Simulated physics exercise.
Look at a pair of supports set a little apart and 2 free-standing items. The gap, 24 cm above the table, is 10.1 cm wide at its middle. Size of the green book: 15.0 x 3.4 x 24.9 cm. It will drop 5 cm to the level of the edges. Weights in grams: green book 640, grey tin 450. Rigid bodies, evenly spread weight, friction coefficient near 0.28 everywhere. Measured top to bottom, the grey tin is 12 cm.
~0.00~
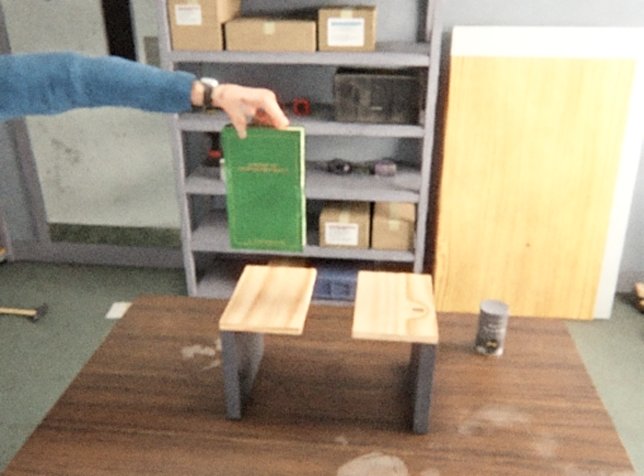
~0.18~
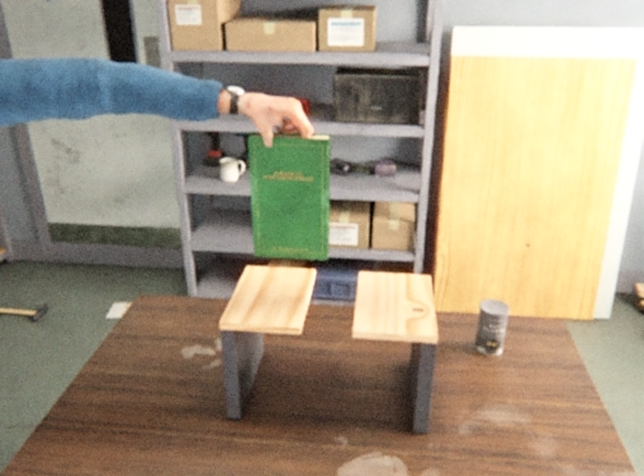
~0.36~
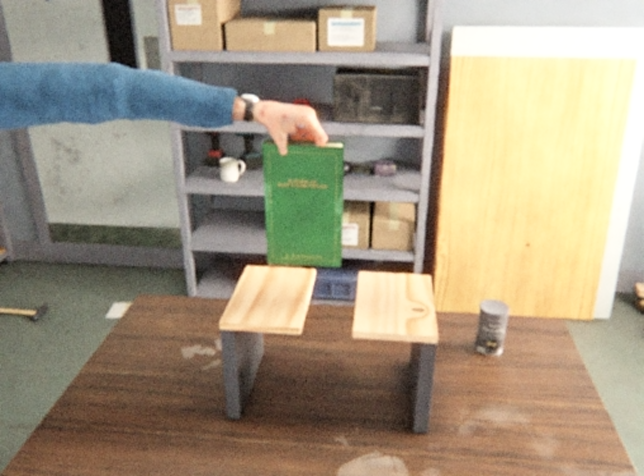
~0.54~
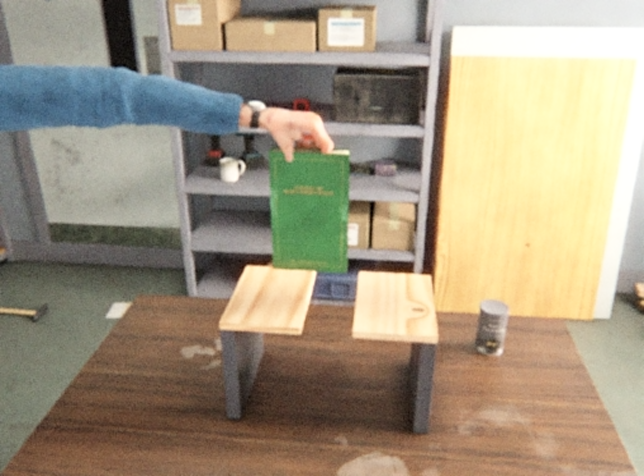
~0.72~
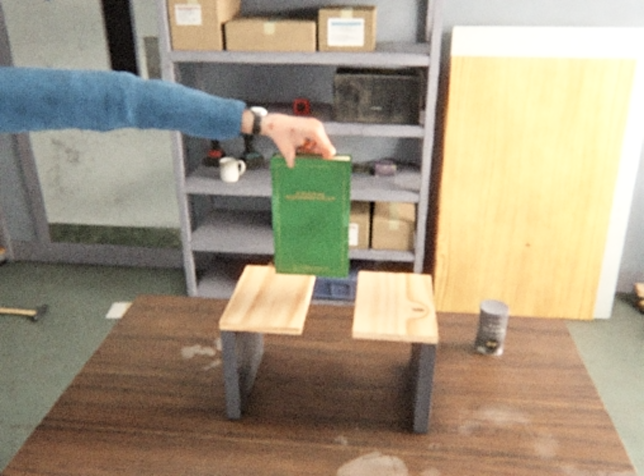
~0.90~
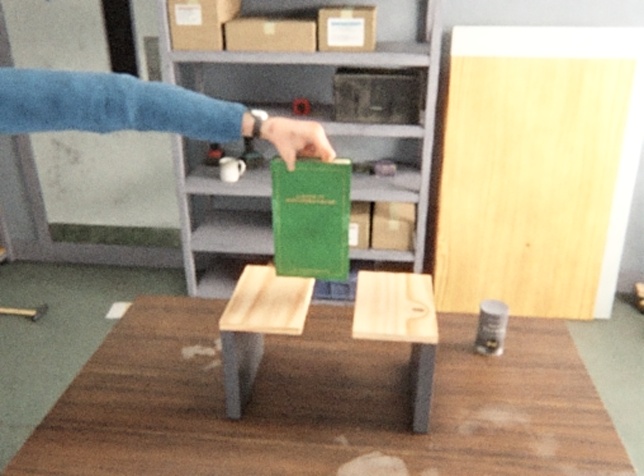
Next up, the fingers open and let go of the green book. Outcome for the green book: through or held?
It remains up.
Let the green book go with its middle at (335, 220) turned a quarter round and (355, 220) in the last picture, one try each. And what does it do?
Try one: It falls through; try two: It gets stuck.
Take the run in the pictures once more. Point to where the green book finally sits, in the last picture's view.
About (384, 268).
Around 1.10 s, green book shifted 5 cm near (312, 243).
Around 1.40 s, green book at 27° to upright near (339, 252).
Around 1.50 s, green book at 62° to upright near (356, 263).
Around 1.60 s, green book on its side near (373, 267).
Finally (2.1 s), on their side or leaning hard on the stand or table, green book; grey tin still in place (within 4 cm). Final places as that camera would see them, green book near (385, 268). The book lodges.
